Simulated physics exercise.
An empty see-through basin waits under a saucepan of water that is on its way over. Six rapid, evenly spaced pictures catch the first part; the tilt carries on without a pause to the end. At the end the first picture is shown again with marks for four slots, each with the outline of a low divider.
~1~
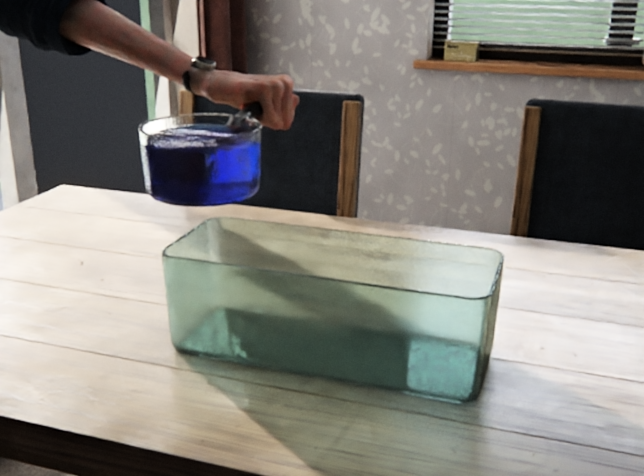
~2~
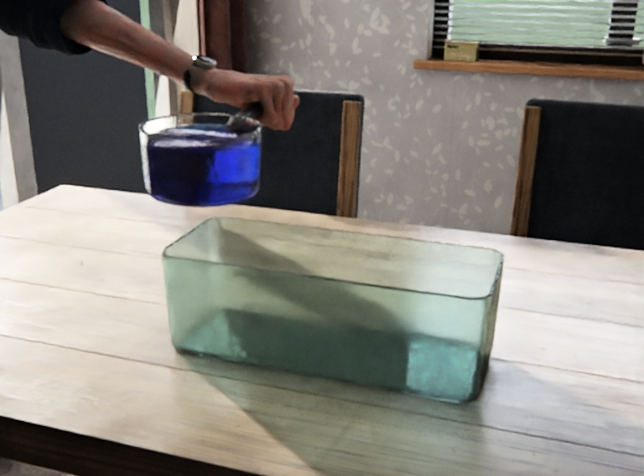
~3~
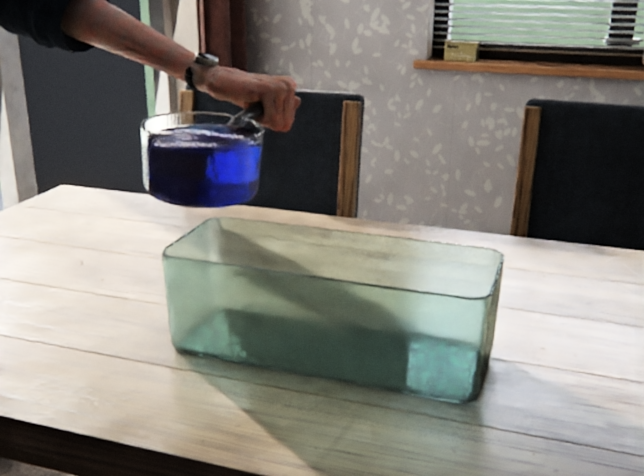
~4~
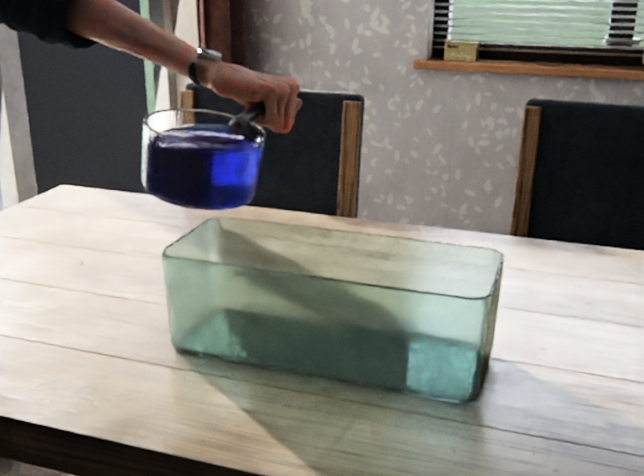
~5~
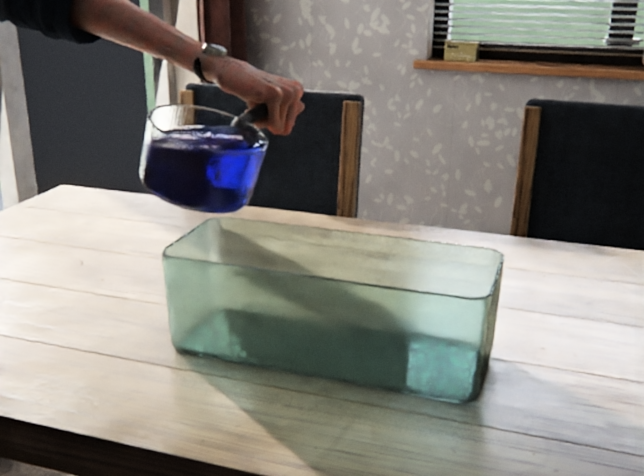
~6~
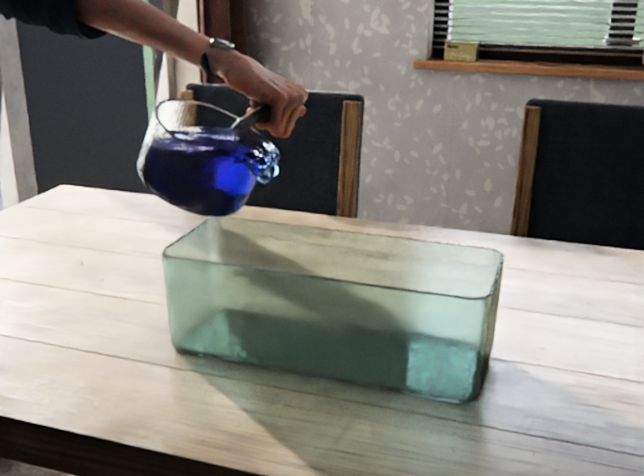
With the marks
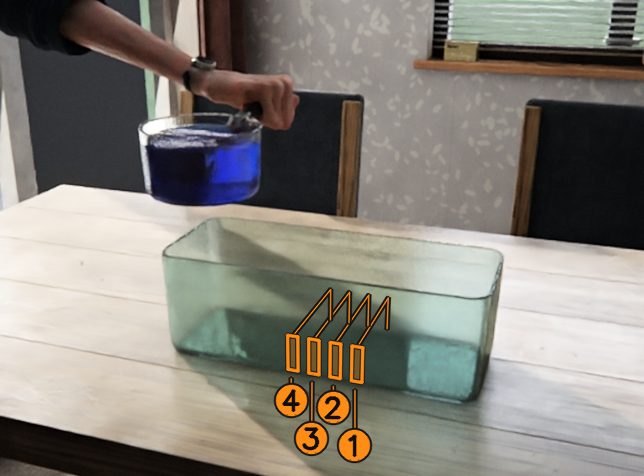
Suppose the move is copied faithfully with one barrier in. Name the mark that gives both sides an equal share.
4 beats the others.
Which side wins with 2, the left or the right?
The left one.
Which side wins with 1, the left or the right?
The left side.
On the marked copy, 1 at (354, 389); 2 at (333, 386); 3 at (312, 382); 4 at (291, 378).
If 1 is chosen, about 93 % ends left of the wall and 6 % right of it.
If 2 is chosen, about 98 % ends left of the wall and 2 % right of it.
If 3 is chosen, about 83 % ends left of the wall and 16 % right of it.
If 4 is chosen, about 48 % ends left of the wall and 51 % right of it.
